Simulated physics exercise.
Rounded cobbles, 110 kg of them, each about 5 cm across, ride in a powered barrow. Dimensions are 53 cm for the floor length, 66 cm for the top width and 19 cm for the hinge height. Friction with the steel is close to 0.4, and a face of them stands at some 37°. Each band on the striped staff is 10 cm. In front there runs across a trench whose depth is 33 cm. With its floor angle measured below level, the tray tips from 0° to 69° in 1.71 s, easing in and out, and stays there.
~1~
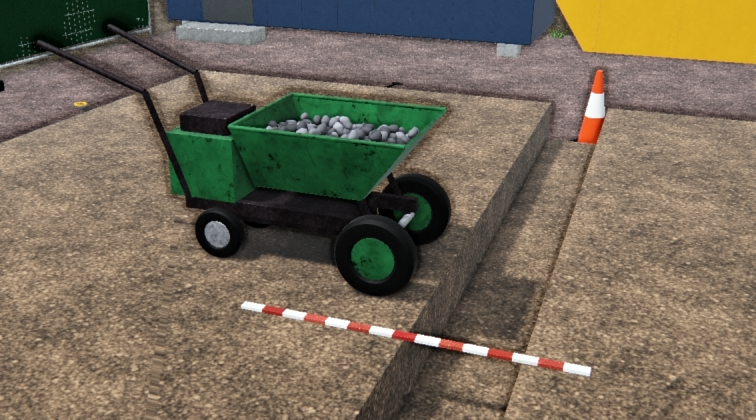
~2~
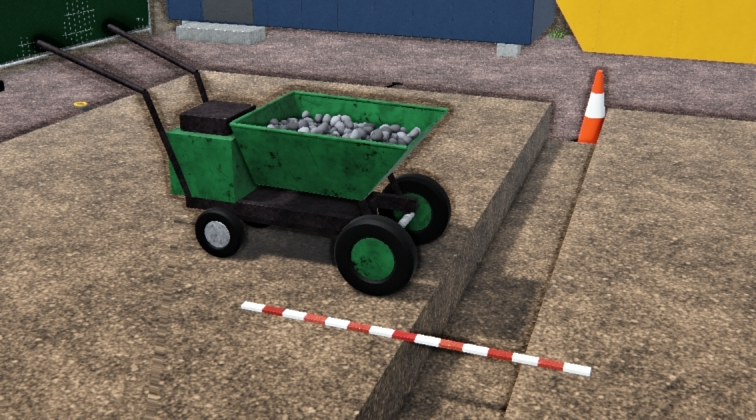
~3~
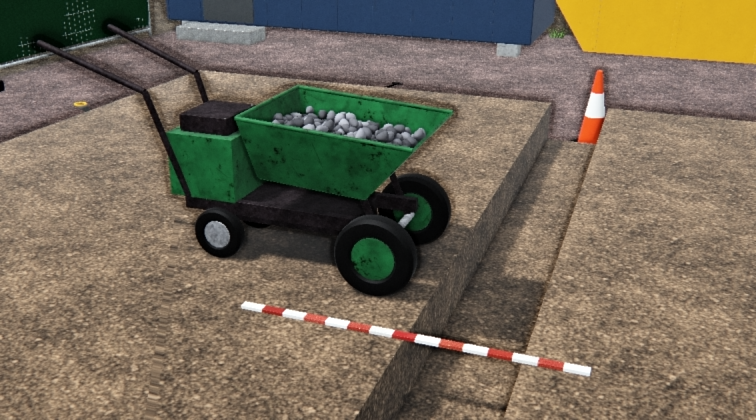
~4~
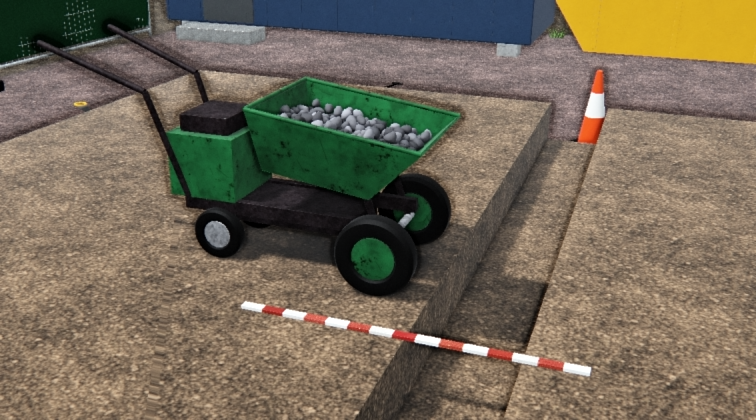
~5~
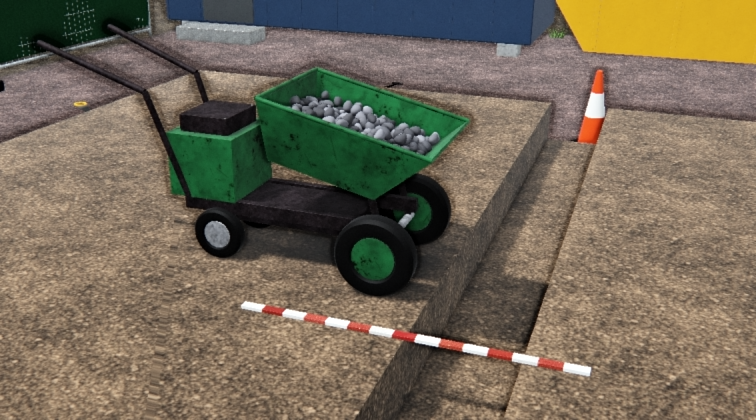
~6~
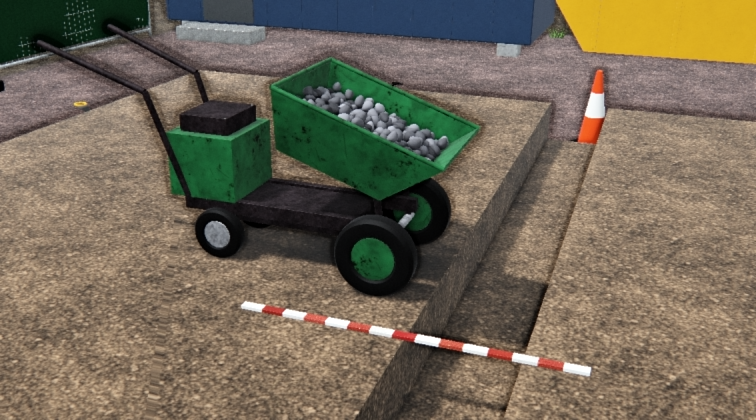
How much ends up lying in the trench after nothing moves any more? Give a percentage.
A share of about 60 per cent.
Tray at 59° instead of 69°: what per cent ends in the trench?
Around 50 per cent would finish in the trench.
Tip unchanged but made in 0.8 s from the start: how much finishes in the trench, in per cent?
Close to 45 percent, then.
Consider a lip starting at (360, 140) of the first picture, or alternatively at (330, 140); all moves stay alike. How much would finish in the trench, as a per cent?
From the first place around 100 per cent, from the other around 100.
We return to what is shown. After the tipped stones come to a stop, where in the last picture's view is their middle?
The resting stones are centred at roughly (532, 332).
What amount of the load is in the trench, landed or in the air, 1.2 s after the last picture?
I'd say near 20 per cent at that time.
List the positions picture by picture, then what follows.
The first picture shows lip at (405, 148), floor tilted 0°, highest stones at (353, 128).
In the second picture, the tray is at 1°, its lip at (407, 148); the top of the load is at (345, 127).
In the third picture, the tray is at 4°, its lip at (413, 151); the top of the load is at (330, 121).
The fourth picture shows lip at (421, 155), floor tilted 8°, highest stones at (320, 114).
In the fifth picture, the tray is at 13°, its lip at (432, 161); the top of the load is at (315, 104).
The sixth picture shows lip at (444, 170), floor tilted 20°, highest stones at (327, 96).
Then, 0.7 s after the last picture the floor is at 58°, 100 % in the tray; the foremost stones are at (502, 210).
Then, 1.2 s after the last picture the floor is at 69°, 56 % in the tray, 21 % in the trench, 23 % past the trench; the foremost stones are at (627, 312).
Then, 1.6 s after the last picture the floor is at 69°, 25 % in the tray, 35 % in the trench, 40 % past the trench; the foremost stones are at (689, 318).
Then, 3.5 s after the last picture the floor is at 69°, 0 % in the tray, 60 % in the trench, 40 % past the trench; the foremost stones are at (709, 334).
